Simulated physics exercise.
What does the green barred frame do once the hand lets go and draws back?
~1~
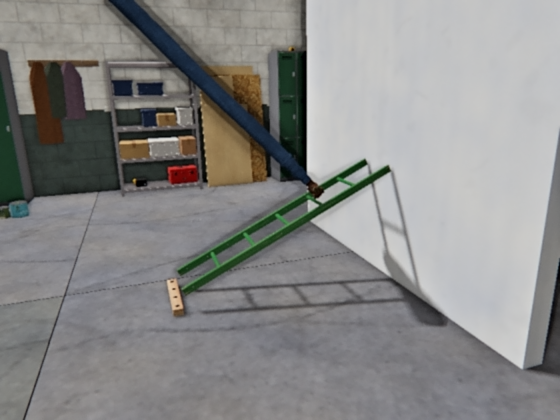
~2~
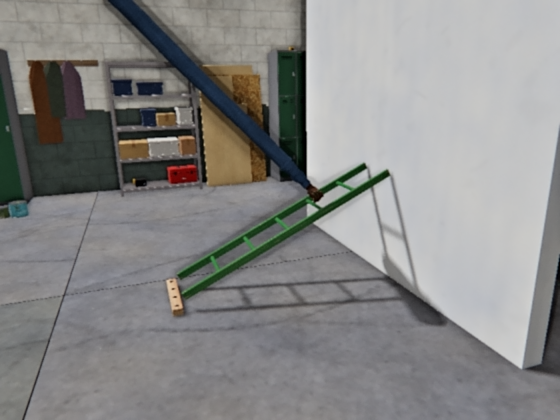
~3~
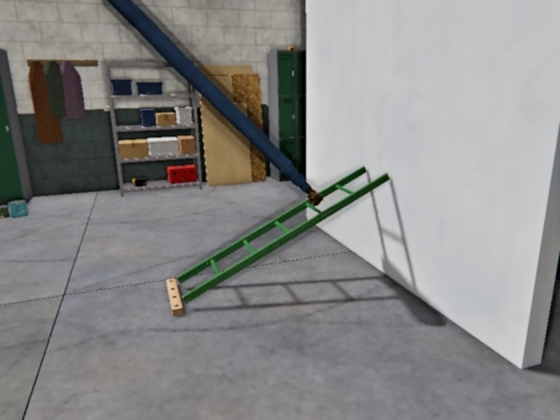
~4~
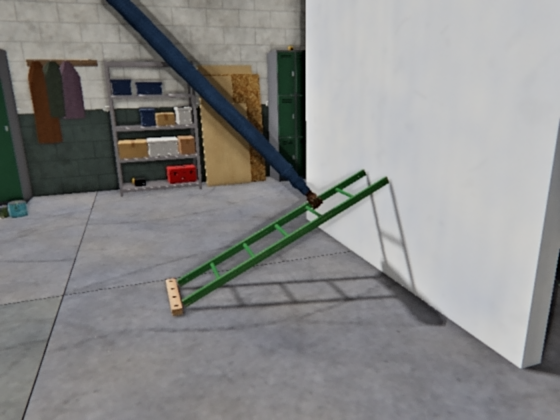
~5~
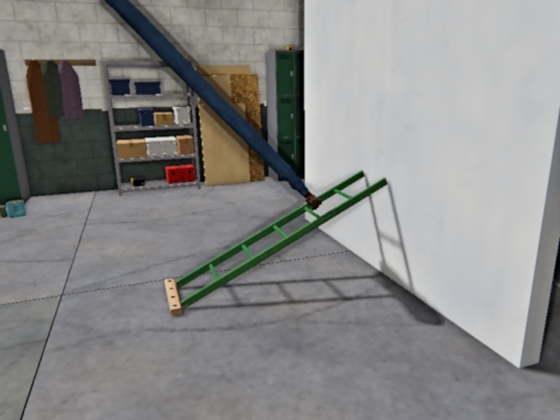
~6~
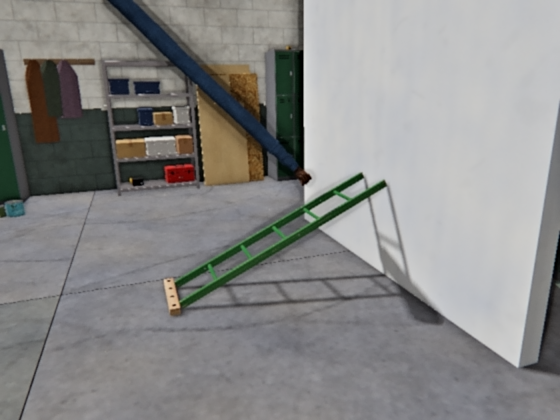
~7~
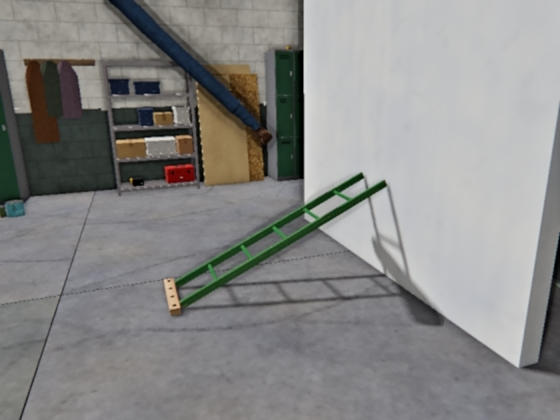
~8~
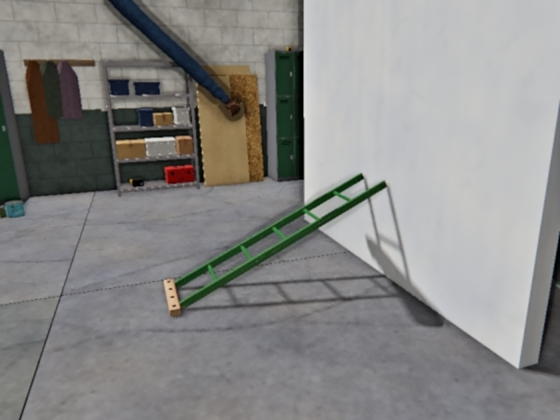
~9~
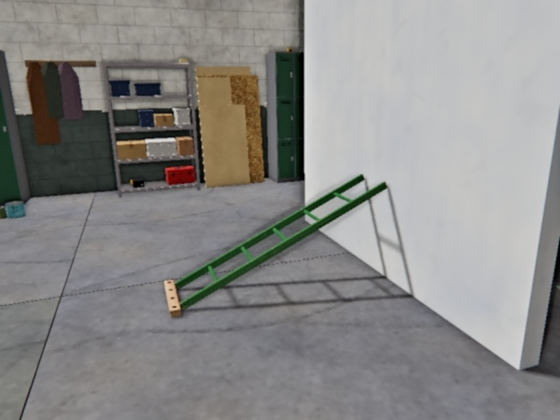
It holds its place, still leaning at a slant with its foot by the wooden strip on the floor.
